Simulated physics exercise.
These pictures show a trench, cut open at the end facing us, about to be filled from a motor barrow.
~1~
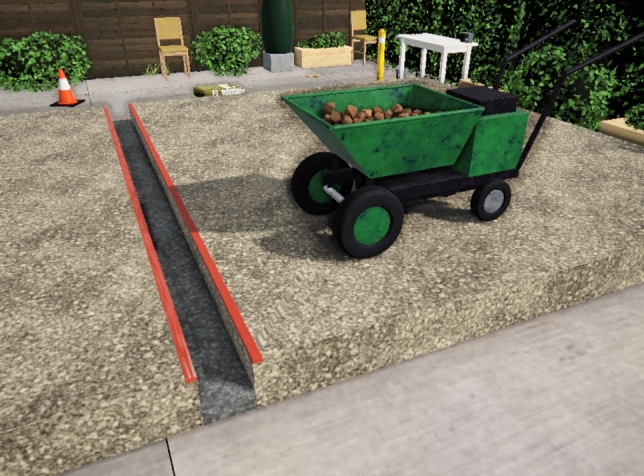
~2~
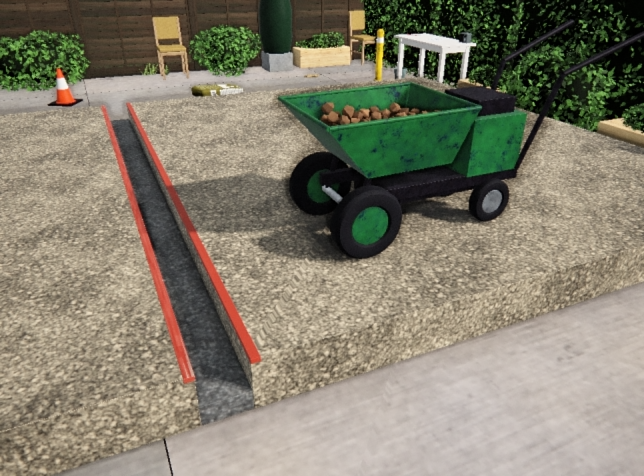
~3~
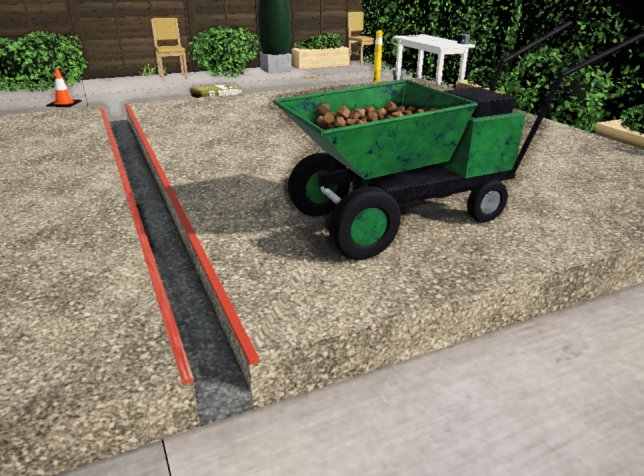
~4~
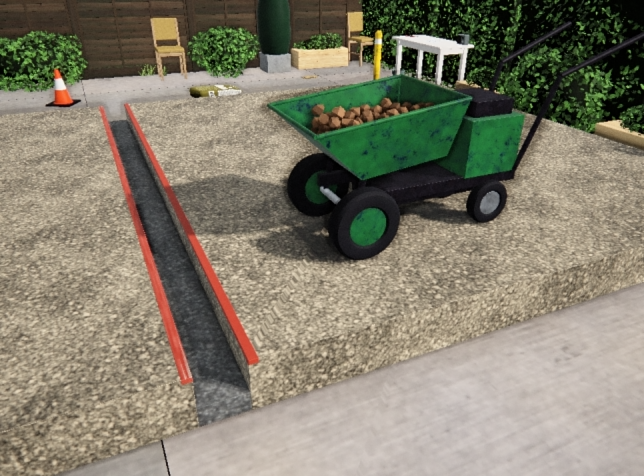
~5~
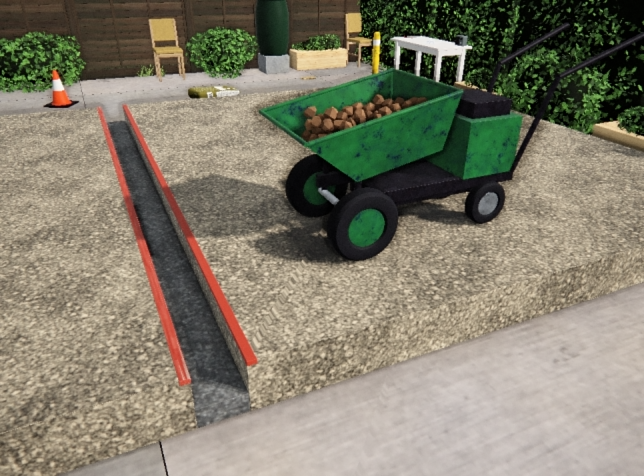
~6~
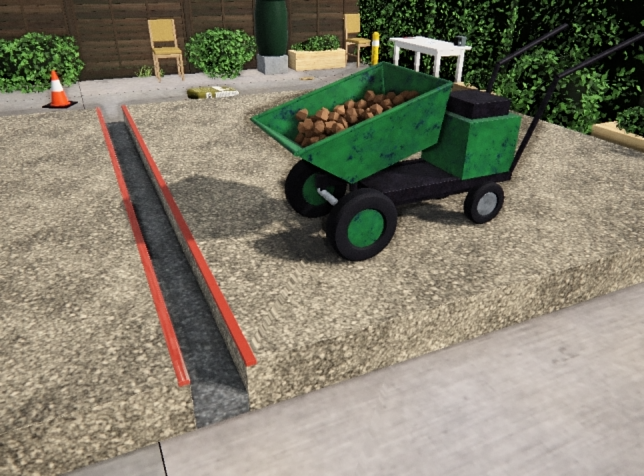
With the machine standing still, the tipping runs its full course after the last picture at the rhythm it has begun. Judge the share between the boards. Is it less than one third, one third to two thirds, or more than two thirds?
The share between the boards is one third to two thirds.
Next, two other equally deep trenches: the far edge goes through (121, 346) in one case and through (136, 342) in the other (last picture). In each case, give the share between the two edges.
Result, try 1: 50 in a hundred; try 2: 50 in a hundred.
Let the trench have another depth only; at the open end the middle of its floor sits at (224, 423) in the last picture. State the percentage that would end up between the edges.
Something close to 50 per cent.
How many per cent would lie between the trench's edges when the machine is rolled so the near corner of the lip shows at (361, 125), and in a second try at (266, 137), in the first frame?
30 %, then 50 %.
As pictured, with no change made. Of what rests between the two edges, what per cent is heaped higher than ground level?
5 %, roughly.
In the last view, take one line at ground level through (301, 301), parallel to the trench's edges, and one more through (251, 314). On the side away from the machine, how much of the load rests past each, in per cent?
Respectively 80 and 70 percent.
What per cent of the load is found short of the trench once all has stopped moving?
It works out to roughly 25 percent.
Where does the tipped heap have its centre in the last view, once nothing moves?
I'd place the middle at about (191, 278).
Soon after the last picture, skip tipped steeply; all in the skip.
A little later, skip tipped right over; about two thirds in the skip; about a quarter short of the trench; a small part in or heaped over the trench; a stray few falling.
Later still, skip tipped right over; about a quarter in the skip; about a quarter short of the trench; about half in or heaped over the trench; a stray few beyond it.
At rest, skip tipped right over; about a quarter in the skip; about a quarter short of the trench; about half in or heaped over the trench; a stray few beyond it.
